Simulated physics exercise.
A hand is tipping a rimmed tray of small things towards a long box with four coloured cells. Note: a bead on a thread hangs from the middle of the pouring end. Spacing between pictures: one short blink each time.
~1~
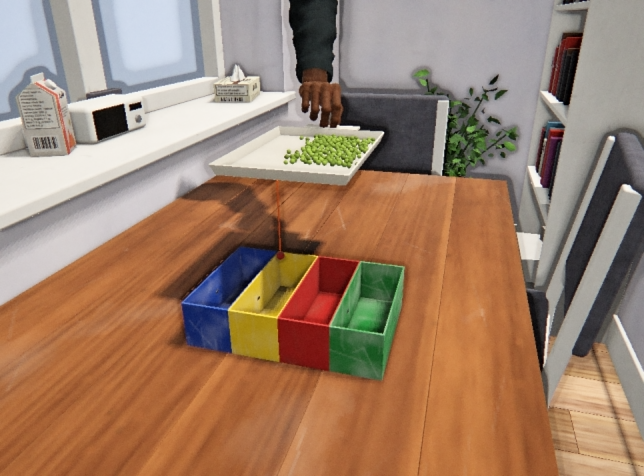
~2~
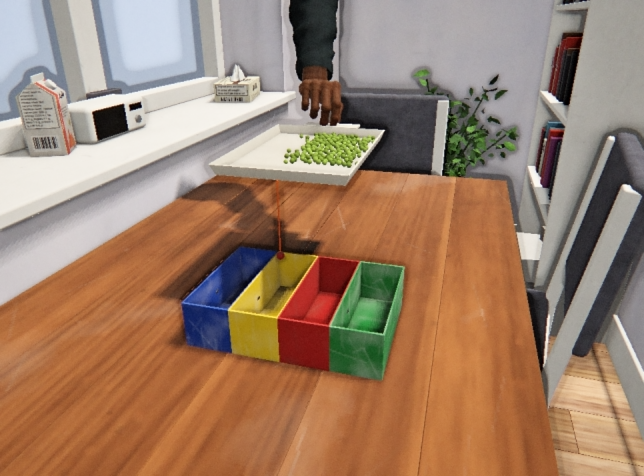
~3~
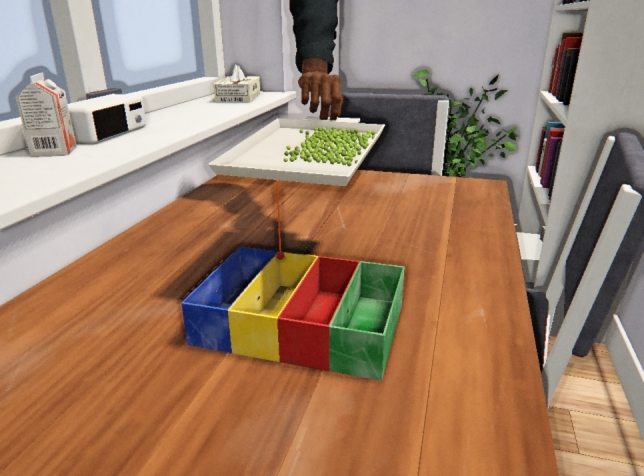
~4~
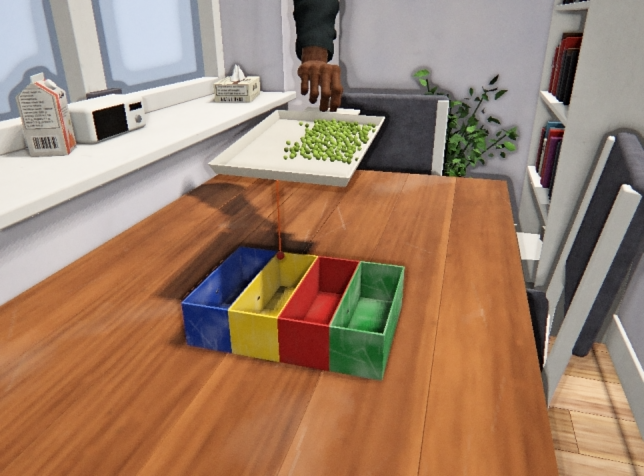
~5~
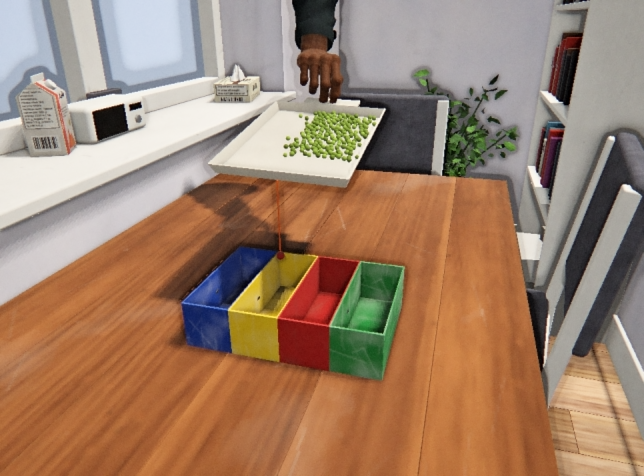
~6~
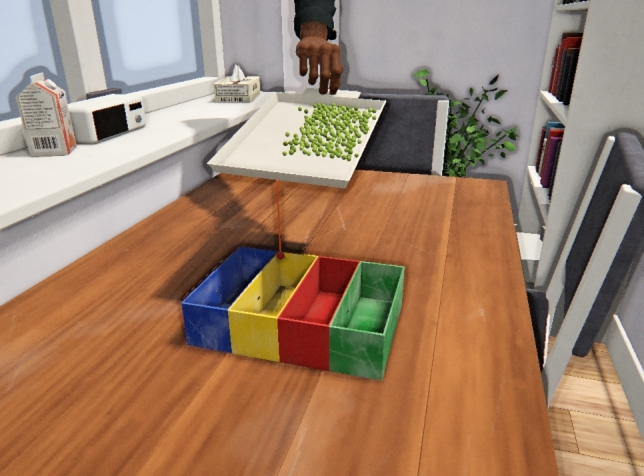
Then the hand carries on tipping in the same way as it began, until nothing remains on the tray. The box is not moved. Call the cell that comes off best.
The red cell comes off best.
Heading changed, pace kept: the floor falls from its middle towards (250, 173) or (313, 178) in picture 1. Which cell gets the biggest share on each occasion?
The first time it is the blue cell, and the second time it is red.
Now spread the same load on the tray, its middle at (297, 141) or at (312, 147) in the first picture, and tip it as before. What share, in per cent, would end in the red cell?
From the first start you get 50 in a hundred, from the second 50 in a hundred.
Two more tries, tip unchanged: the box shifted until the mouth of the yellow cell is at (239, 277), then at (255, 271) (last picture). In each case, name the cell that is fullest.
The first try: That green cell. The second: The cell in green.
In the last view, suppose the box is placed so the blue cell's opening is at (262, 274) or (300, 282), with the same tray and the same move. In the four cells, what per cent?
Close to 100 %, followed by close to 90 %.
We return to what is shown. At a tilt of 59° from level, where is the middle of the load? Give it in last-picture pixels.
In the last view, the load is centred near (319, 179).
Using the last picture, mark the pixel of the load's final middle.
Somewhere around (317, 331) in the last picture.
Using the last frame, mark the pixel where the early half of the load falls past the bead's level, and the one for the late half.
Earlier half at (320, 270), later half at (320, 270).
Soon, tray tipped steeply; most on the tray; about a quarter in the red cell; a small part in the yellow cell; a stray few in the green cell; a stray few in the blue cell; a stray few falling or outside the box.
A while on, tray tipped right over; about two thirds in the red cell; about a quarter in the yellow cell; a small part in the green cell; a stray few in the blue cell; a stray few falling or outside the box.
Towards the end, tray tipped past a quarter turn; about two thirds in the red cell; about a quarter in the yellow cell; a small part in the green cell; a stray few in the blue cell; a stray few falling or outside the box.
Finally, tray tipped past a quarter turn; about two thirds in the red cell; about a quarter in the yellow cell; a small part in the green cell; a stray few in the blue cell; a stray few outside the box.
